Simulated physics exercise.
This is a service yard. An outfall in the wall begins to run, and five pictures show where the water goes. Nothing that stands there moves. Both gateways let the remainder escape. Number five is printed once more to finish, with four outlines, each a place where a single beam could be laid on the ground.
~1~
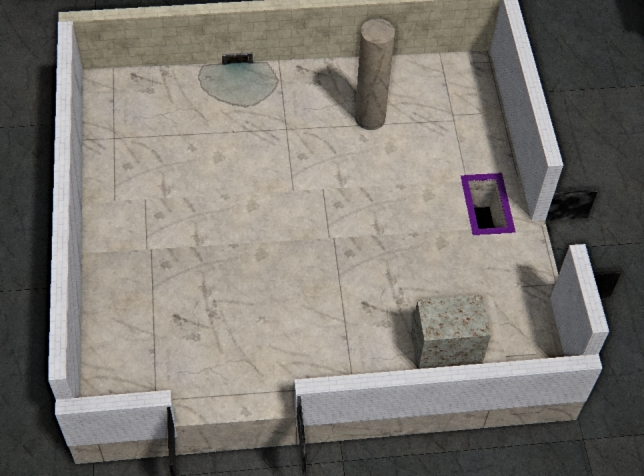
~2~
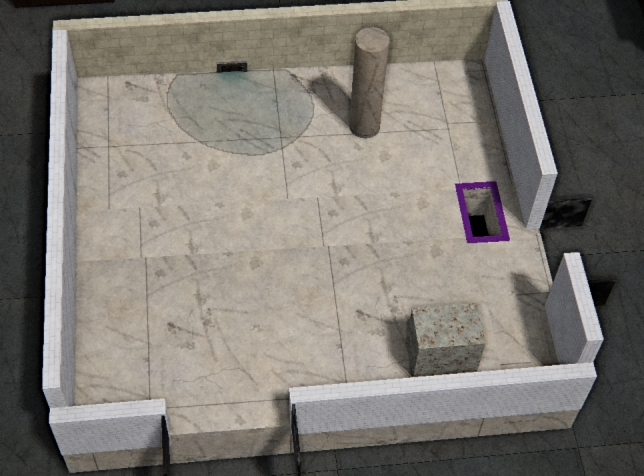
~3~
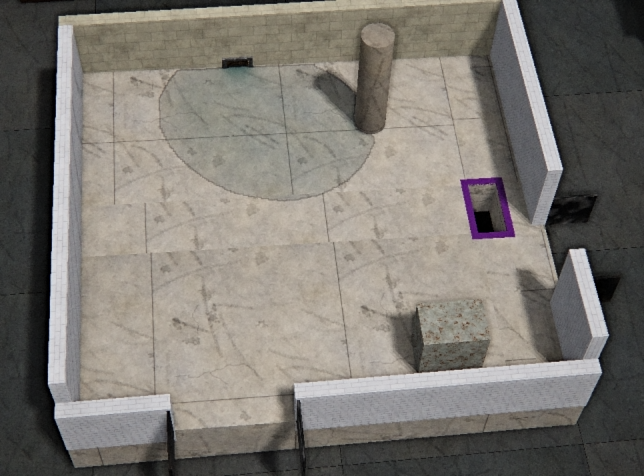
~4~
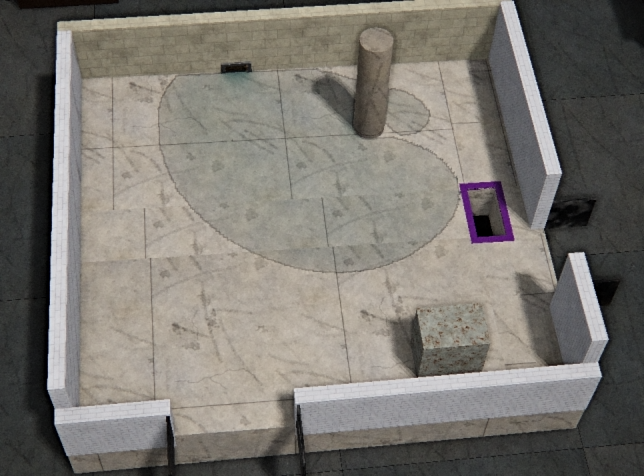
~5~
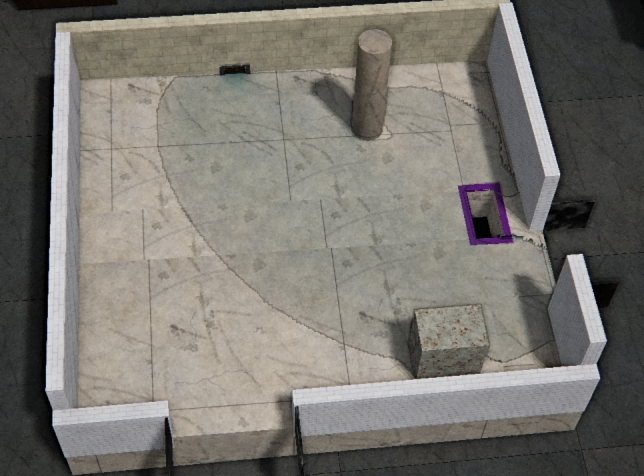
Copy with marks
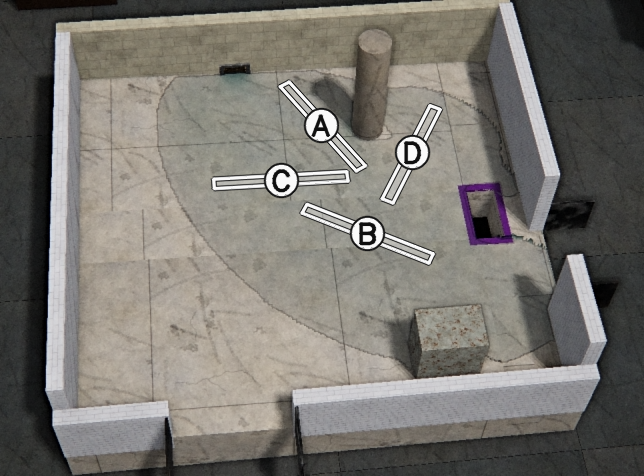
Shallow water spreading from a dark wall opening across a walled yard, passing around a column and reaching the purple-framed drain.
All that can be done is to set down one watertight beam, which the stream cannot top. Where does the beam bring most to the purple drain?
Best: C.
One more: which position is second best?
That is position B.
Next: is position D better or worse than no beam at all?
Position D is worse.
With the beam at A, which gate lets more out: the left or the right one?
The right gate.
On the marked copy, A from (284, 84) to (360, 168); B from (304, 208) to (431, 258); C from (214, 183) to (347, 176); D from (387, 200) to (435, 107).
If A is chosen, about 15 % of the stream runs into the purple drain, about 84 % out by the gates.
If B is chosen, about 37 % of the stream runs into the purple drain, about 61 % out by the gates.
If C is chosen, about 61 % of the stream runs into the purple drain, about 35 % out by the gates.
If D is chosen, about 14 % of the stream runs into the purple drain, about 85 % out by the gates.
